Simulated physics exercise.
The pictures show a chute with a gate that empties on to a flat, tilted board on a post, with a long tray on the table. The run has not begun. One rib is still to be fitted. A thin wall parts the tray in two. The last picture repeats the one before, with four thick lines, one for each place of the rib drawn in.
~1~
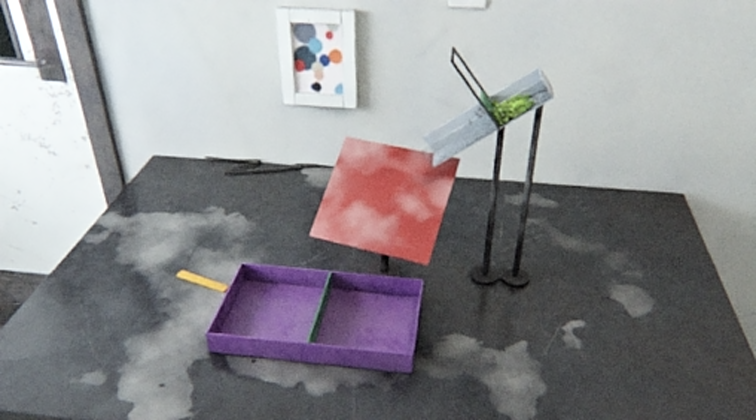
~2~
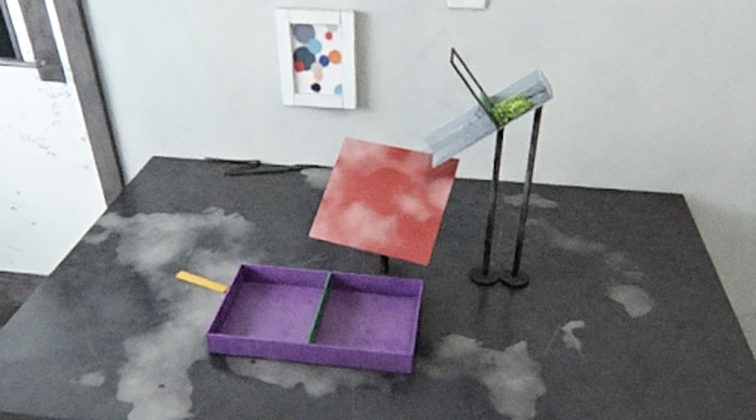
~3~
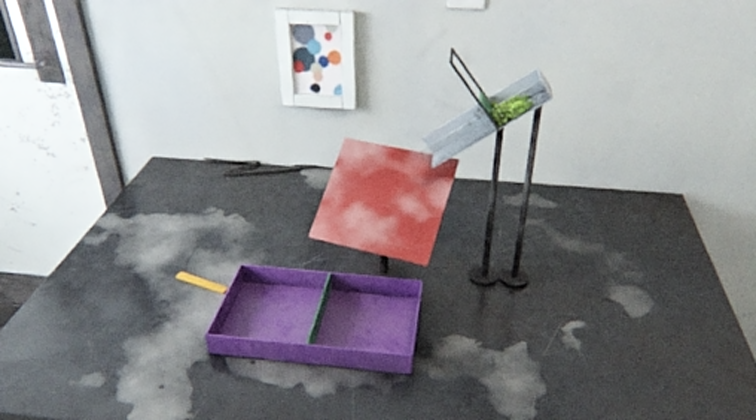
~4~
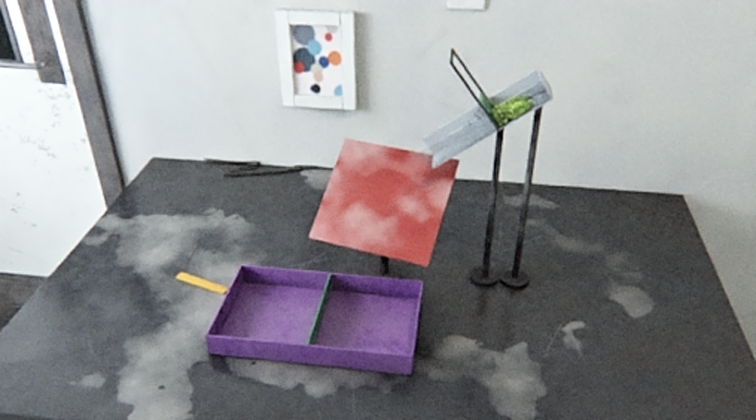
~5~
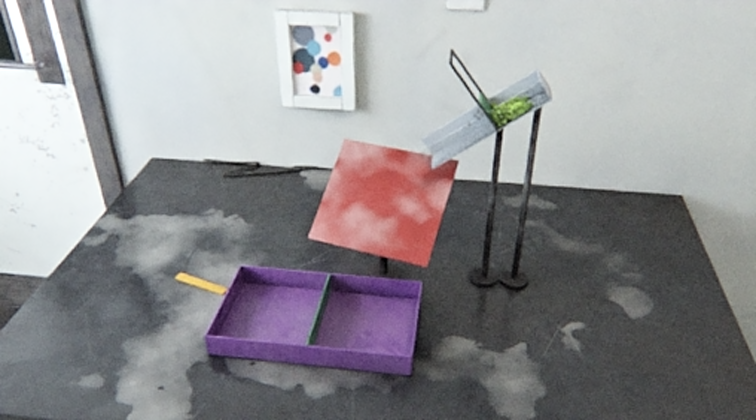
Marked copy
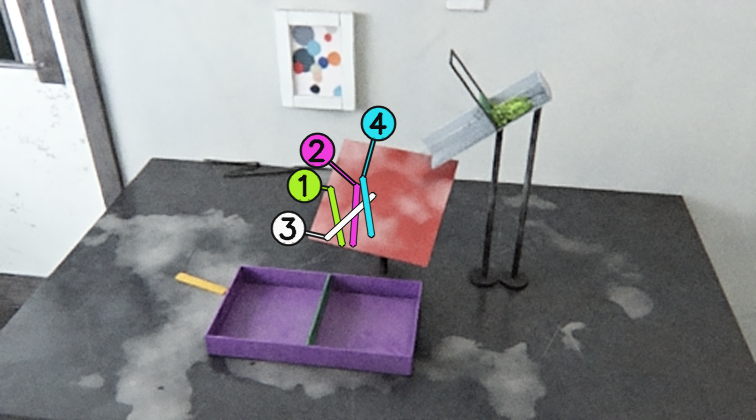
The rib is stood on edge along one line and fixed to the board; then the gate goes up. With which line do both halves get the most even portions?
I would pick line 3.
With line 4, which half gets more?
The right half.
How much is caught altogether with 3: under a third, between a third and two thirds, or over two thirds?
Over two thirds.
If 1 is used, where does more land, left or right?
The right half.
On the marked copy, line 1 from (330, 189) to (341, 243); line 2 from (357, 186) to (353, 243); line 3 from (372, 195) to (327, 237); line 4 from (362, 178) to (371, 234).
With 1, of what is caught, a small part in the left half, nearly all in the right.
With 2, of what is caught, a stray few in the left half, nearly all in the right.
With 3, of what is caught, about half in the left half, about half in the right.
With 4, of what is caught, none in the left half, all in the right.
